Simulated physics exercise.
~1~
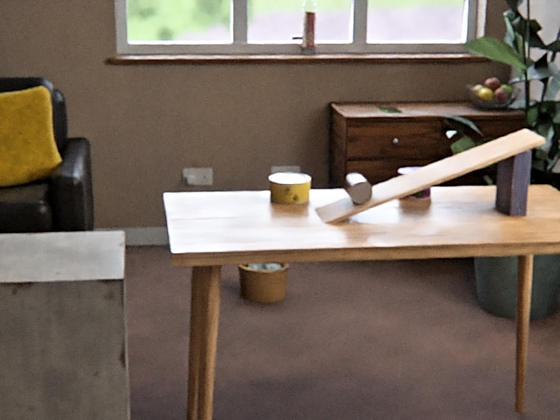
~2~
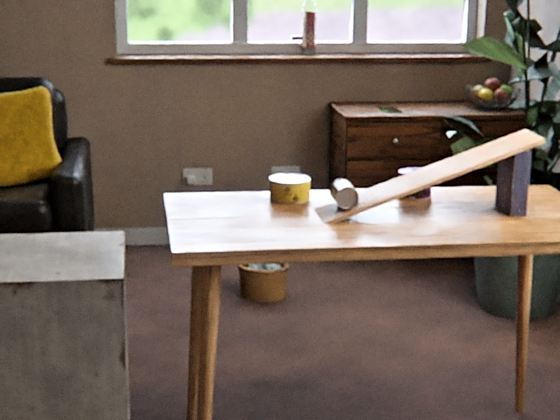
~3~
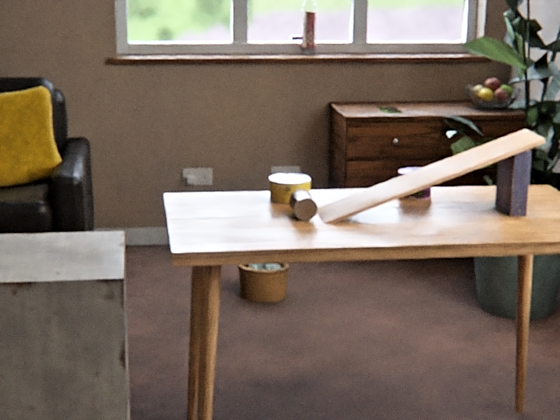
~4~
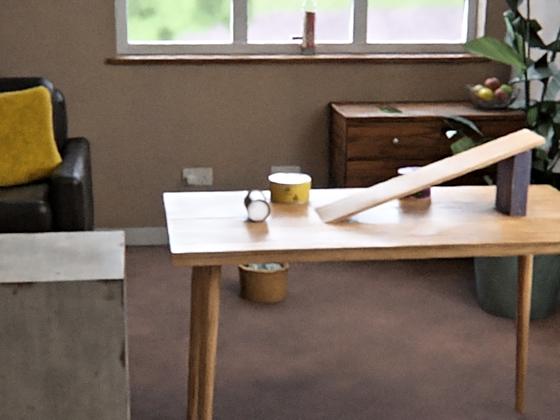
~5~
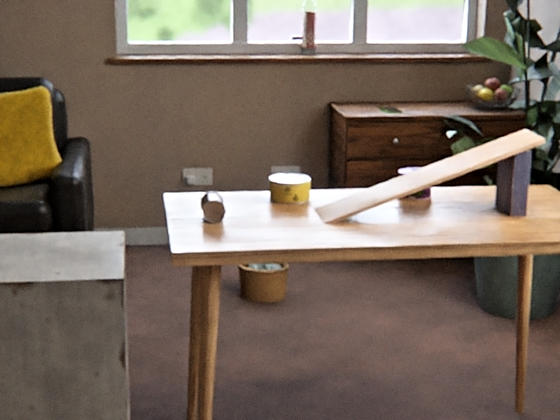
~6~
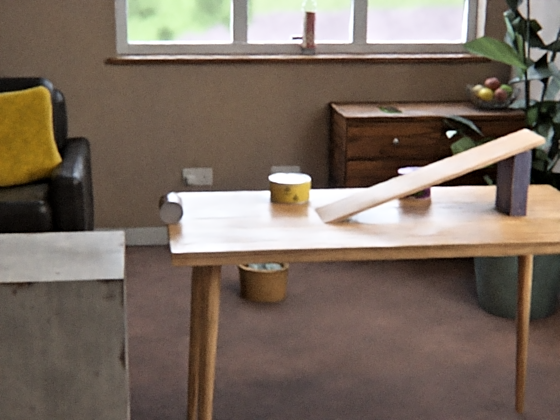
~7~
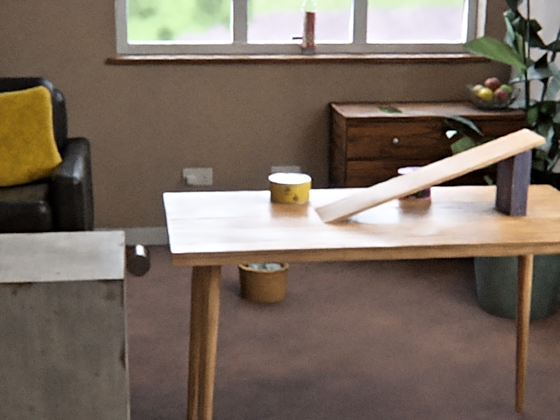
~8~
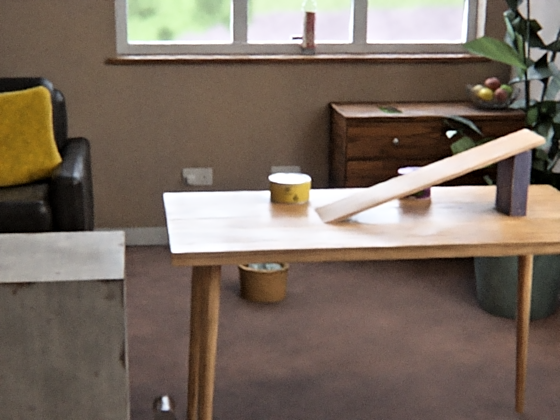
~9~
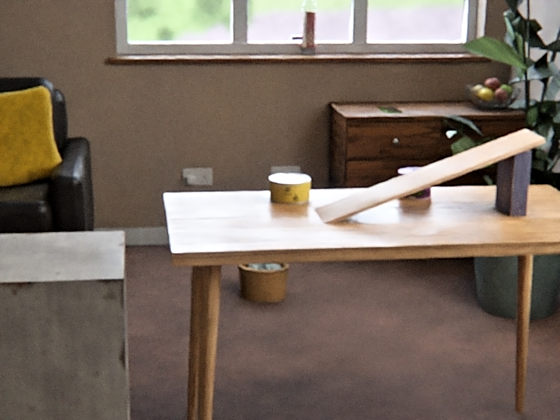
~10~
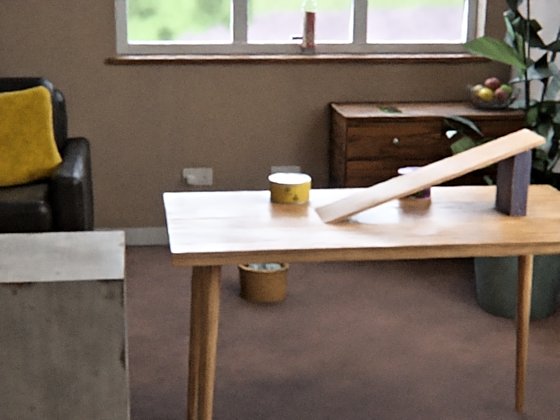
A brown tin rolls left off the wooden table and drops into the gap.
